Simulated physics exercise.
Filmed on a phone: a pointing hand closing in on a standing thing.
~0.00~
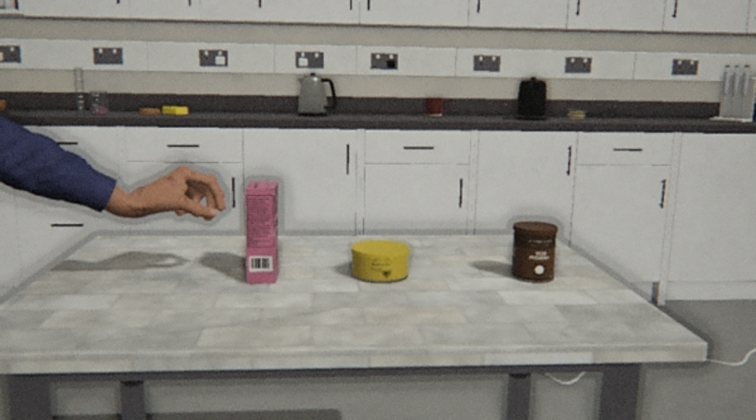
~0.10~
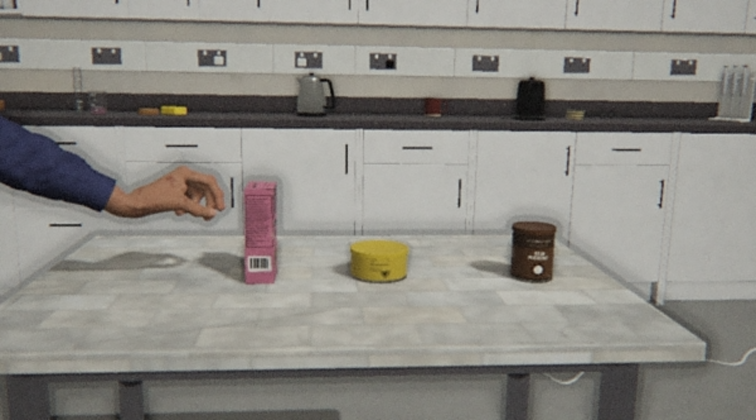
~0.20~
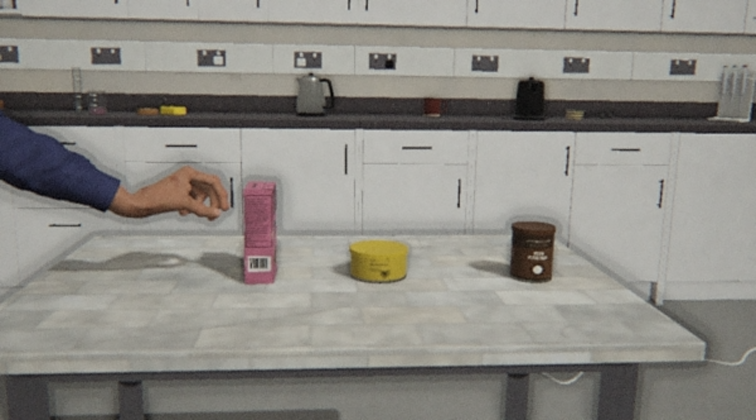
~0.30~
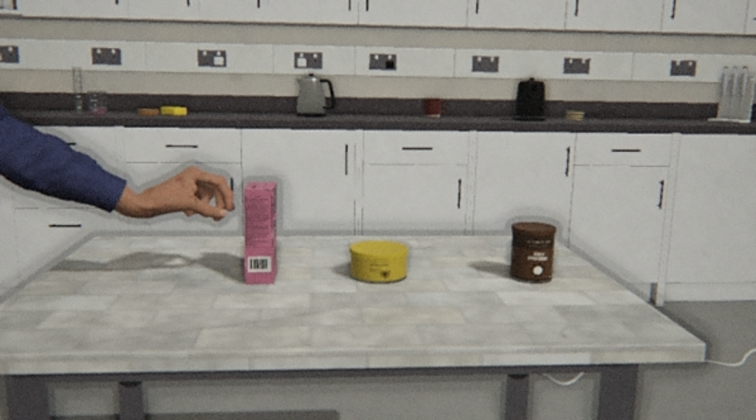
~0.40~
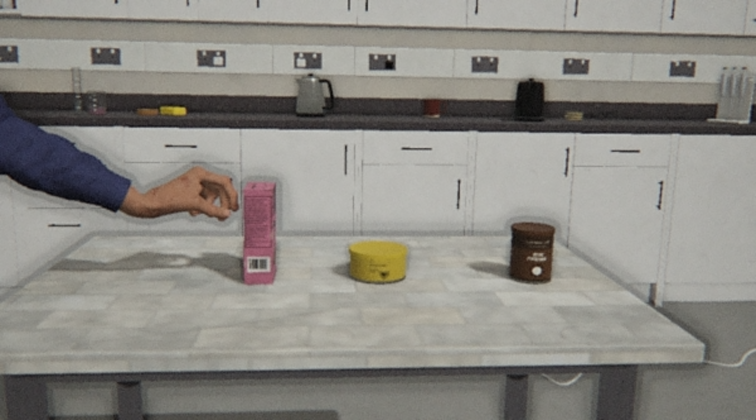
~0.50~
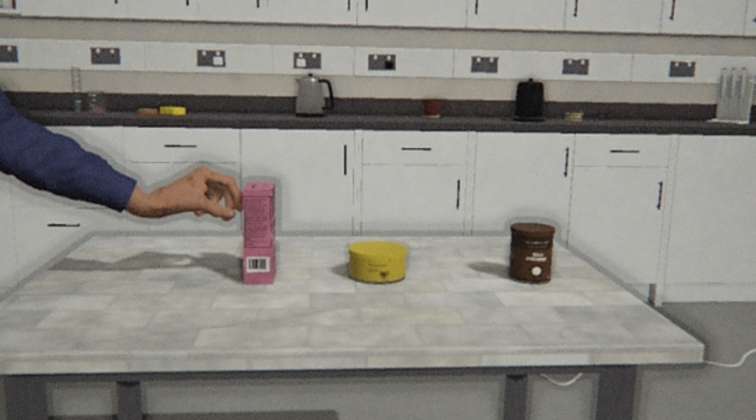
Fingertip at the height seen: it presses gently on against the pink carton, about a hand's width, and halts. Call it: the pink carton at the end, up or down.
Down.
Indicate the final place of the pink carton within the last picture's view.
Near (321, 246).
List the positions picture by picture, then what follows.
Pink carton (263, 232), in the first picture.
Pink carton (262, 232), in the second picture.
Pink carton (261, 232), in the third picture.
Pink carton (261, 233), in the fourth picture.
Pink carton (260, 233), in the fifth picture.
Pink carton (260, 233), in the sixth picture.
Around 0.90 s, pink carton rocked 13° from its first pose near (271, 230).
Around 1.30 s, pink carton rocked 62° from its first pose near (311, 245).
Around 1.60 s, pink carton rocked 67° from its first pose near (318, 247).
Around 3.00 s, pink carton rocked 66° from its first pose near (319, 247).
Finally (4.0 s), down or leaning hard on the table, pink carton. Final places as the last picture's camera would see them, pink carton near (321, 246).
